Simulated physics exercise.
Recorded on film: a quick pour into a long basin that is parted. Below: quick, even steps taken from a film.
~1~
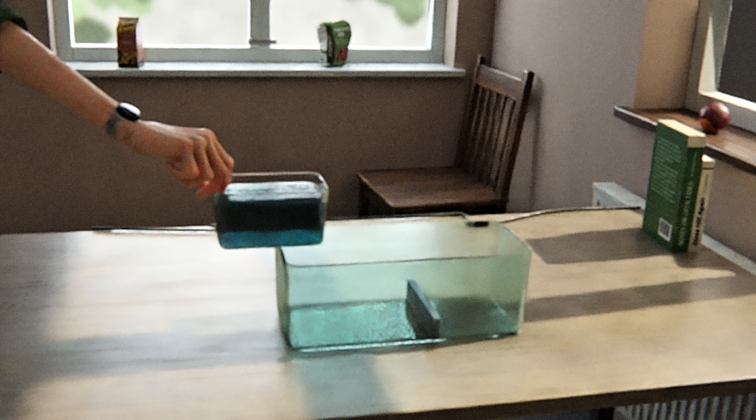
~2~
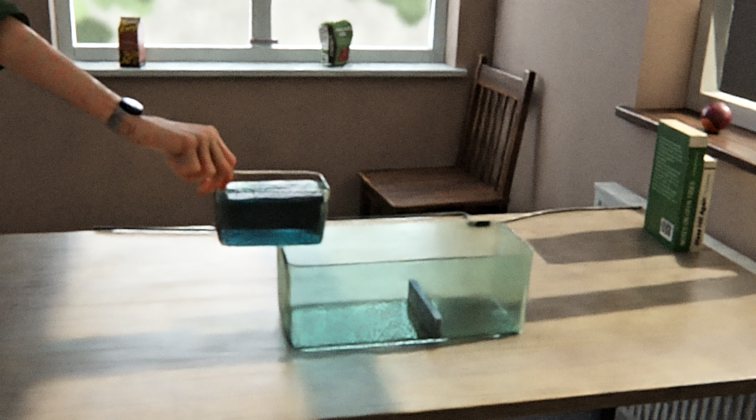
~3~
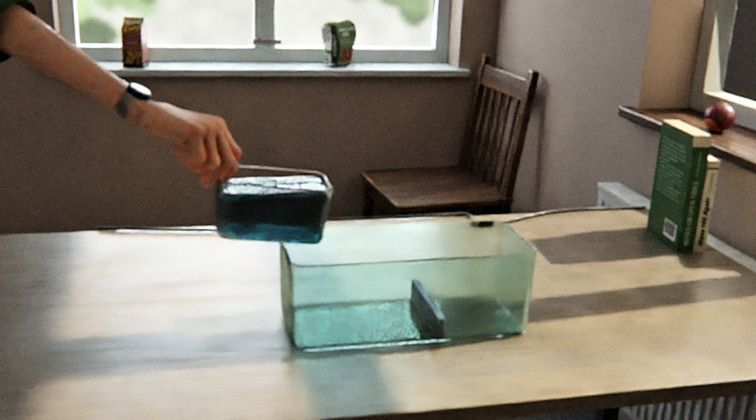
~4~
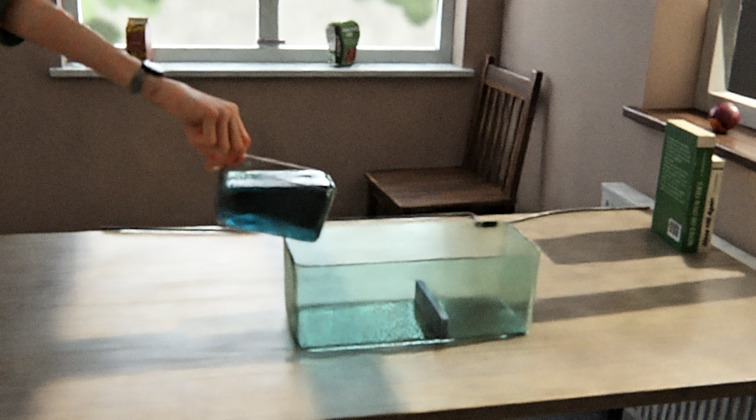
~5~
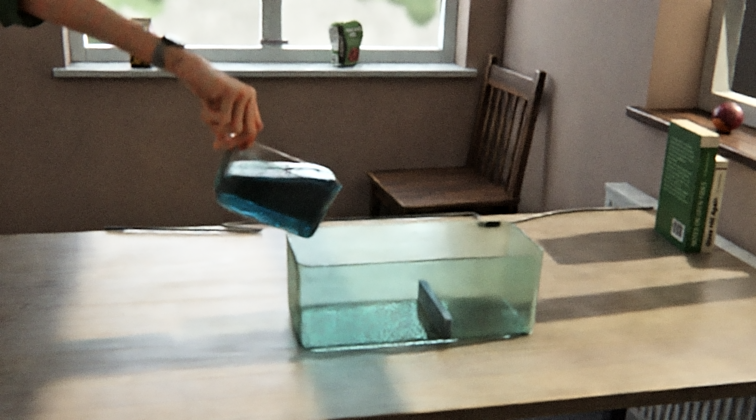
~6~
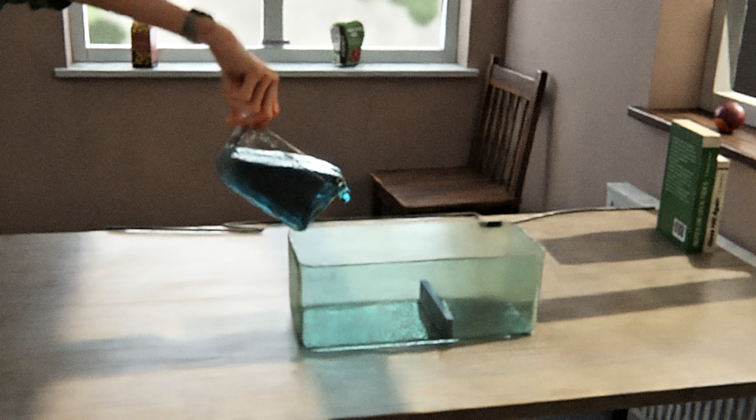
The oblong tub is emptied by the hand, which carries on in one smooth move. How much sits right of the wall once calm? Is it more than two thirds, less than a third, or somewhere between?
Less than a third.
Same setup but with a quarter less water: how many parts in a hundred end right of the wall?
About 15 in a hundred.
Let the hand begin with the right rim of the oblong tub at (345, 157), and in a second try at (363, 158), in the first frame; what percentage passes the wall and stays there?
Roughly 50 % and 55 %.
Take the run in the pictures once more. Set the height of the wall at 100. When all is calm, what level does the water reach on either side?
Left side 50 percent, right side 30 percent.
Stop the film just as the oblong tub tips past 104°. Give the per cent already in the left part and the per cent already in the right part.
Some 25 per cent left and 0 right.
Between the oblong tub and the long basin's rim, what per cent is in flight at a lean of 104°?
50 %.
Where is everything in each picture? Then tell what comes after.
In the first frame, tilt 0°; pouring edge (324, 183); surface from (215, 193) to (321, 190); the long basin's rim runs from (280, 248) to (515, 237); the wall's top is at (423, 299).
In the second frame, tilt 2°; pouring edge (325, 183); surface from (217, 192) to (322, 188).
In the third frame, tilt 6°; pouring edge (328, 183); surface from (218, 188) to (325, 183).
In the fourth frame, tilt 14°; pouring edge (331, 183); surface from (221, 181) to (330, 178).
In the fifth frame, tilt 24°; pouring edge (334, 184); surface from (223, 169) to (333, 178); 3 per cent is over the edge.
In the sixth frame, tilt 36°; pouring edge (335, 184); surface from (224, 155) to (332, 174); 7 per cent is over the edge.
A moment on, the oblong tub is tipped right over and 24 per cent is still to pour, 26 is left of the wall and 0 right of it.
Next, the oblong tub is tipped right over and 0 per cent is still to pour, 78 is left of the wall and 17 right of it.
Then the oblong tub is tipped right over and 0 per cent is still to pour, 64 is left of the wall and 17 right of it.
Later the oblong tub is tipped right over and 0 per cent is still to pour, 71 is left of the wall and 18 right of it.
Finally, 66 per cent lies left of the wall, 22 right of it and 12 outside.
